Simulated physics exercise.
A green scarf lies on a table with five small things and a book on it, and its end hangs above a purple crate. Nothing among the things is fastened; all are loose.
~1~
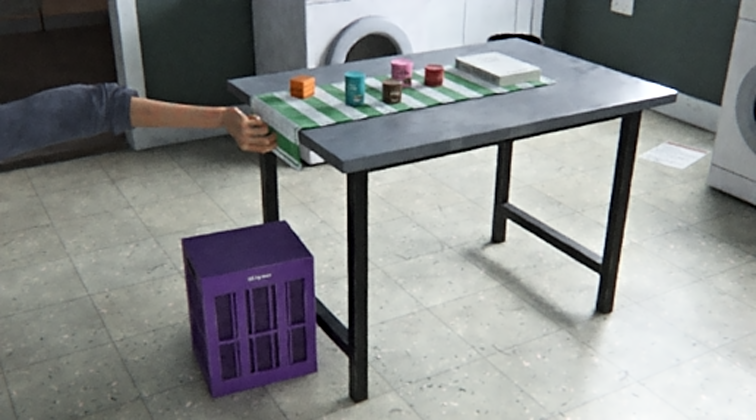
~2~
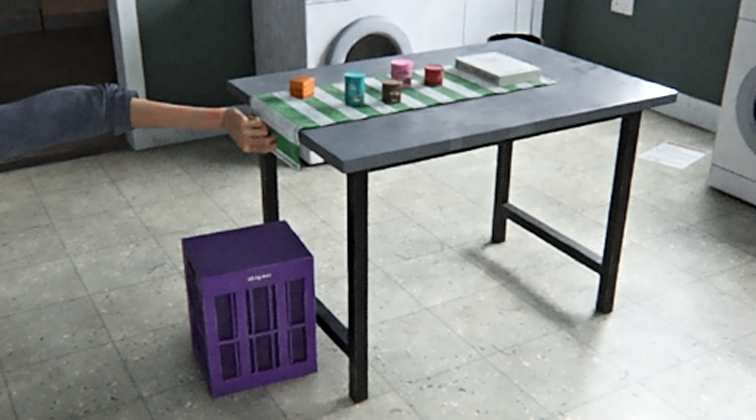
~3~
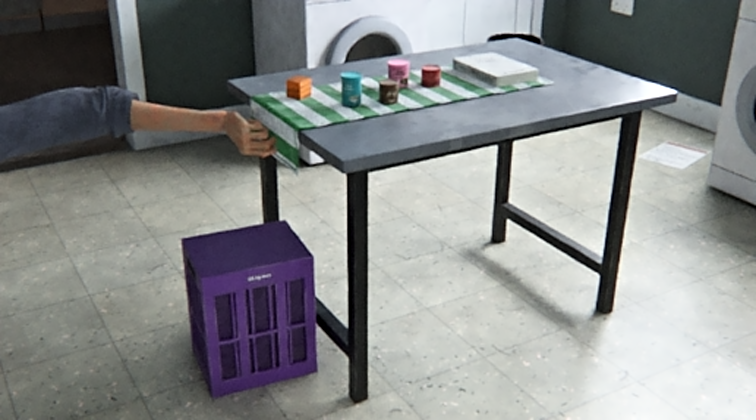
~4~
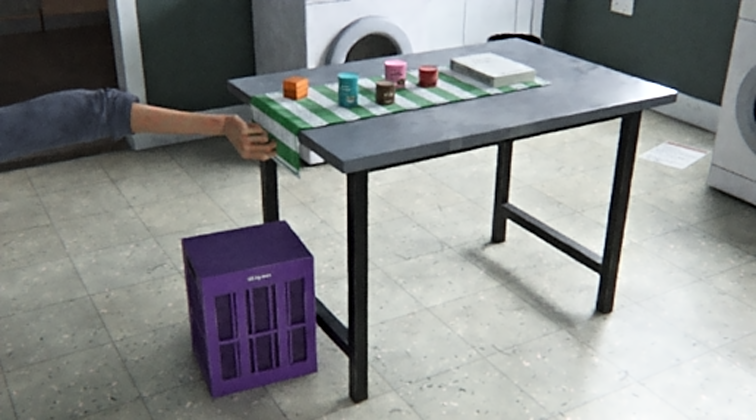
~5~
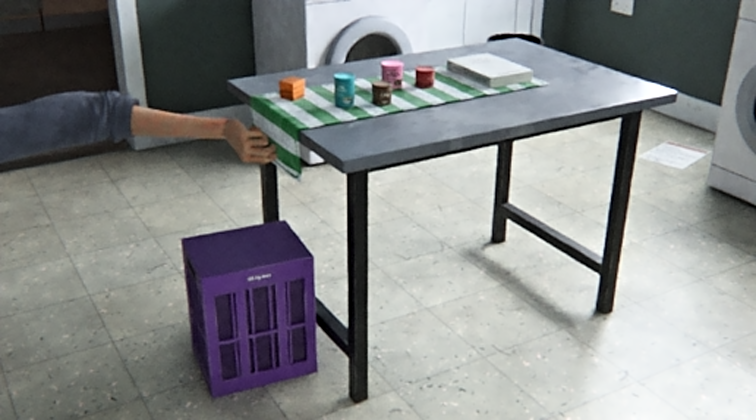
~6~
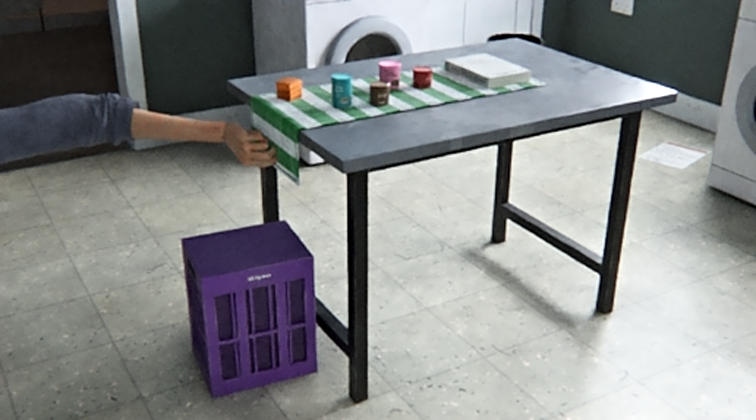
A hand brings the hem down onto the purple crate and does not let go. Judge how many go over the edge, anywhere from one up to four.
The top is going to lose a pair of items.
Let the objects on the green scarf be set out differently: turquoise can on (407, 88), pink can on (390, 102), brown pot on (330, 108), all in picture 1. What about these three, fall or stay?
Looking at each one, the turquoise can remains in position, the pink can remains in position and the brown pot drops away.
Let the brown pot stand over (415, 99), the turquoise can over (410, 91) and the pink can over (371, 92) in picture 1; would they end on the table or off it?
The brown pot stays aboard, the turquoise can stays aboard, the pink can stays aboard.
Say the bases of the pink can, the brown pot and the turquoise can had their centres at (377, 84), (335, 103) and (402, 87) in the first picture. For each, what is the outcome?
Pink can kept, brown pot dropped, turquoise can kept.
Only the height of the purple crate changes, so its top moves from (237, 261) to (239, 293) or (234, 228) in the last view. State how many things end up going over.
That would be 3 and 1.
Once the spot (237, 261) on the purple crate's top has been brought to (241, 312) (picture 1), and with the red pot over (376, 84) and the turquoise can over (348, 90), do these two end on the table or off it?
Well, the red pot is dislodged, and the turquoise can is dislodged.
A little later, hem near (276, 204); orange cube gone.
Next, hem on the crate; orange cube and turquoise can gone.
When it is over, hem on the crate; orange cube and turquoise can gone. Over the edge go two.
